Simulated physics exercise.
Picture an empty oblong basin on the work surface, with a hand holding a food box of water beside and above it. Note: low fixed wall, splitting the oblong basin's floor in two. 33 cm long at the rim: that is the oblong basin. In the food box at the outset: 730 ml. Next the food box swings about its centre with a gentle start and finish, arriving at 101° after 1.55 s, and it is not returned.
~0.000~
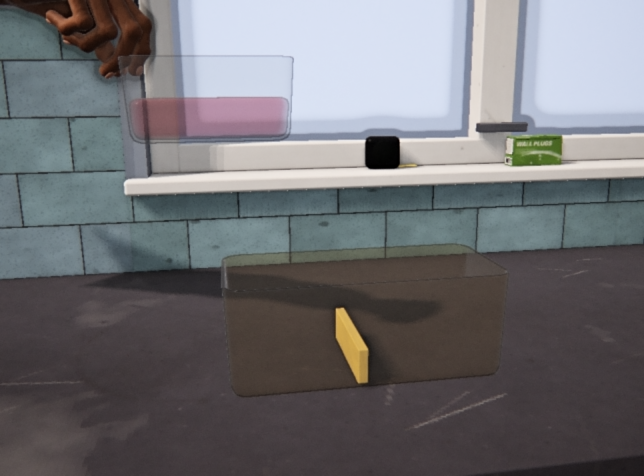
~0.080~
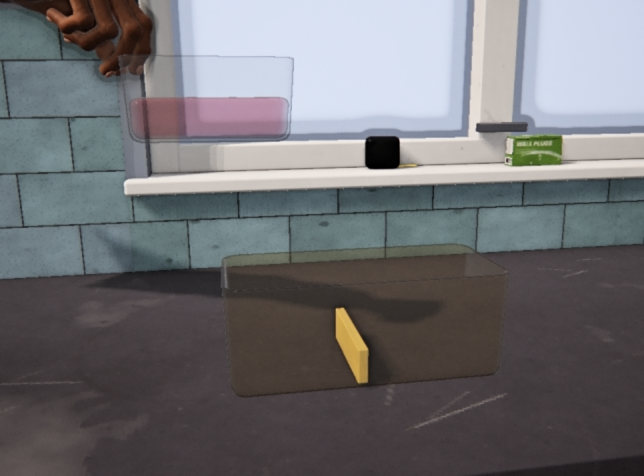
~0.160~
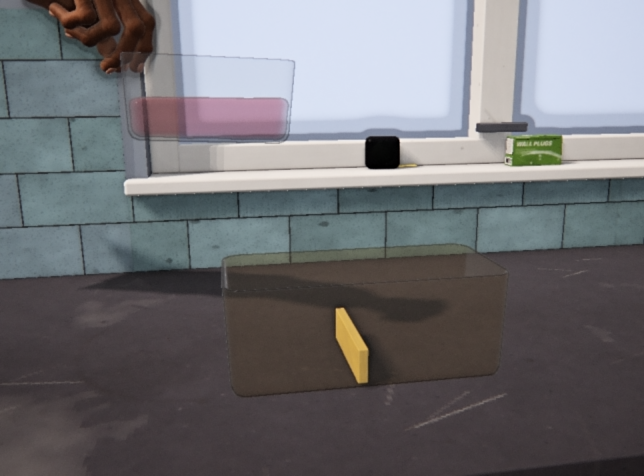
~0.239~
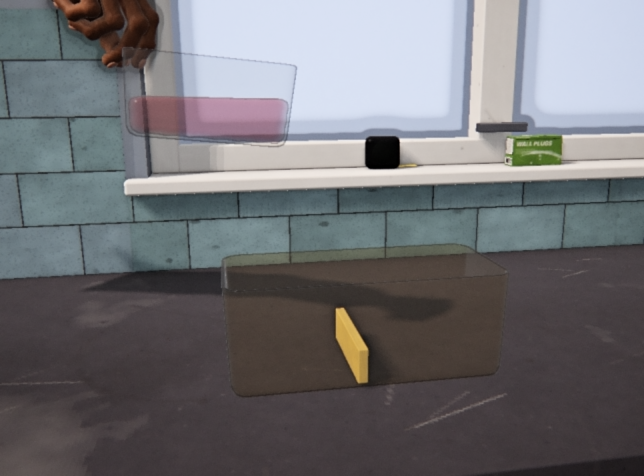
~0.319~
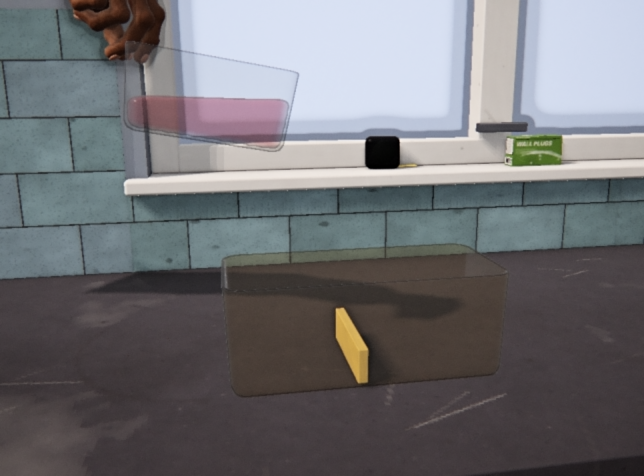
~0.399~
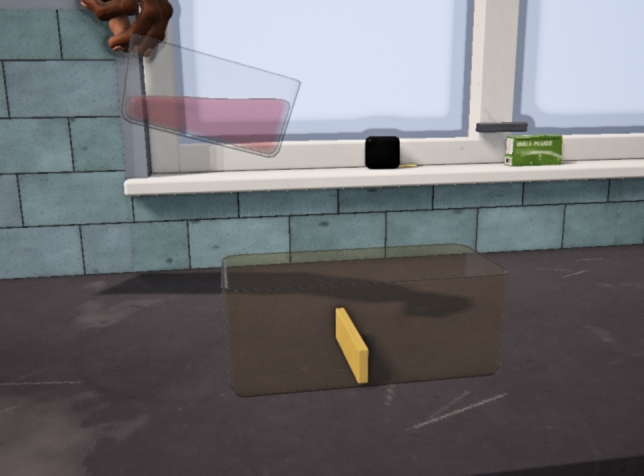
A hand at the upper left held a clear box of pinkish liquid above an empty see-through basin with a yellow divider on the dark counter, then slowly tilted the box down toward the right.
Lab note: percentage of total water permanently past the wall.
Approx. 43 %.
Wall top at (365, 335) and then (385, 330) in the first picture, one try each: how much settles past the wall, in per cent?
It comes to 30 per cent, and then 5 per cent.
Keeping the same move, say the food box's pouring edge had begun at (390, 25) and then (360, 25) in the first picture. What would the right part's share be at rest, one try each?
The first try gives 95 percent and the second 90 percent.
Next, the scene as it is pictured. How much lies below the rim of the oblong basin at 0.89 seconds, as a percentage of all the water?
Estimate - around 8 in a hundred parts.
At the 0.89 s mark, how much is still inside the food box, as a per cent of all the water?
Roughly 60 percent.
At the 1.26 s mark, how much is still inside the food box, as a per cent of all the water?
16 %.
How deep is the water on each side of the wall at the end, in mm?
Left 20 mm, right 14 mm.
Then, 0.89 s in, the tilt is 63° and 60 per cent is still to pour, 4 is left of the wall and 4 right of it.
Then, 1.26 s in, the tilt is 92° and 16 per cent is still to pour, 29 is left of the wall and 41 right of it.
Then, 1.64 s in, the tilt is 101° and 1 per cent is still to pour, 53 is left of the wall and 43 right of it.
Then, 2.05 s in, the tilt is 101° and 0 per cent is still to pour, 56 is left of the wall and 43 right of it.
Finally, 56 per cent lies left of the wall, 43 right of it and 1 outside.
